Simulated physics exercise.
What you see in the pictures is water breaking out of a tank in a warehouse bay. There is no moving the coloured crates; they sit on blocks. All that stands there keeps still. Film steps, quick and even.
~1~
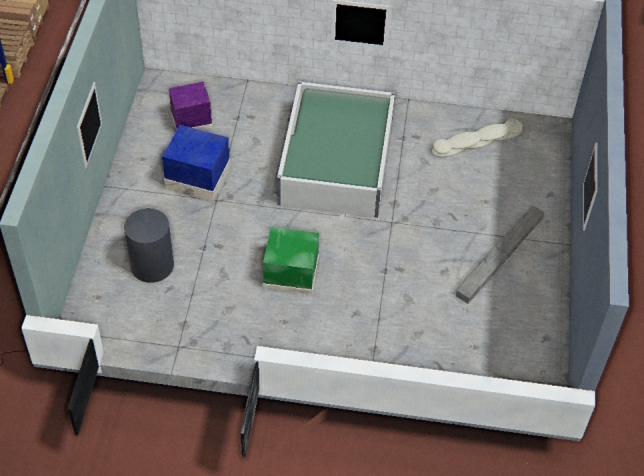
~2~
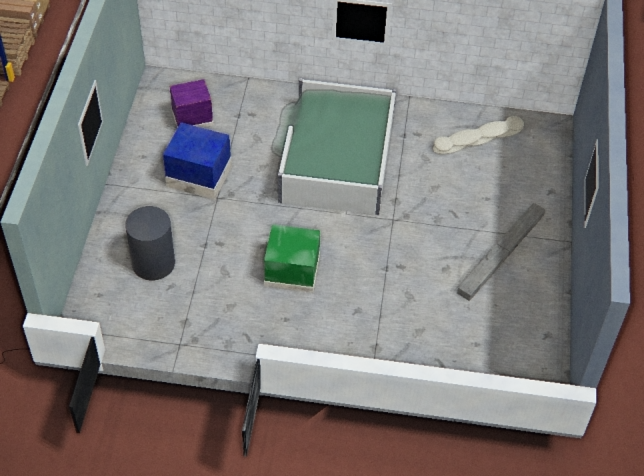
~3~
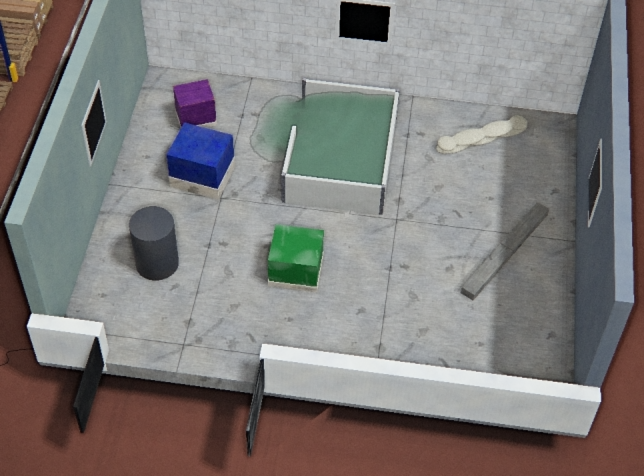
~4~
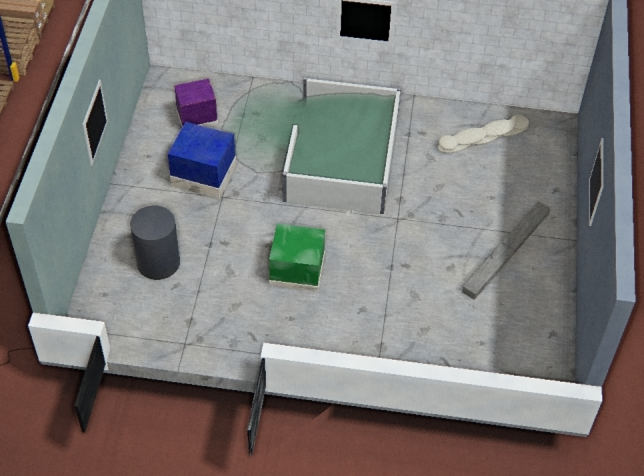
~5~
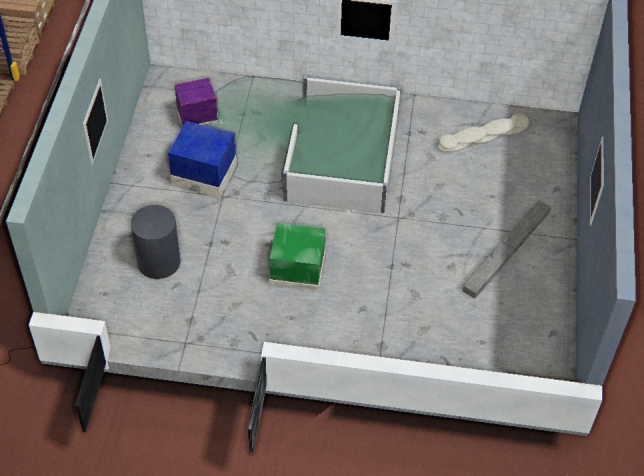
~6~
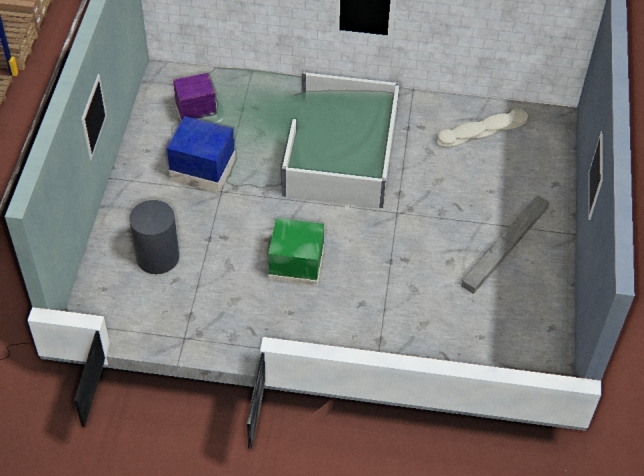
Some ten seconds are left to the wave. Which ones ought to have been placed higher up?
Outcome: The blue crate is unaffected by the water. The purple crate is affected by the water. The green crate is unaffected by the water.
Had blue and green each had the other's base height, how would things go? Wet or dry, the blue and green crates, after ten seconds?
In short: The blue crate is soaked, the green crate is spared.
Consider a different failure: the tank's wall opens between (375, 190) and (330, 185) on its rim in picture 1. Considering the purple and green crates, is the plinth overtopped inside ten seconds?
I expect purple remains untouched while green goes wet.
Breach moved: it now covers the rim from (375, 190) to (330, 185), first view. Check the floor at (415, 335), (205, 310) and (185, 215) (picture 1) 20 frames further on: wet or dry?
Point one: Reached. Point two: Reached. Point three: Reached.
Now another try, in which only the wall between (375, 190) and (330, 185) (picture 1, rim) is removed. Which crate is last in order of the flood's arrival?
That would be the purple-painted one.
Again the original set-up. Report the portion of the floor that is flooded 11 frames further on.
That works out at 20 %.
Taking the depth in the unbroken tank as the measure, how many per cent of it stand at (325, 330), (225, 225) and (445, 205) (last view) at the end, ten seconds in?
In that order: 6, 10 and 2 per cent.
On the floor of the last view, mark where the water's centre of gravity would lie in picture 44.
About (234, 167).
A moment on, water covers 15 % of the floor; the blue crate water round its plinth, the purple crate water round its plinth, the green crate not reached.
Next, water covers 20 % of the floor; the blue crate water round its plinth, the purple crate water round its plinth, the green crate not reached.
Then, water covers 30 % of the floor; the blue crate water round its plinth, the purple crate water round its plinth, the green crate not reached.
Later, water covers 50 % of the floor; the blue crate water round its plinth, the purple crate water round its plinth, the green crate water round its plinth.
In the end, water covers 75 % of the floor; the blue crate stayed above the water, the purple crate was topped, the green crate stayed above the water.
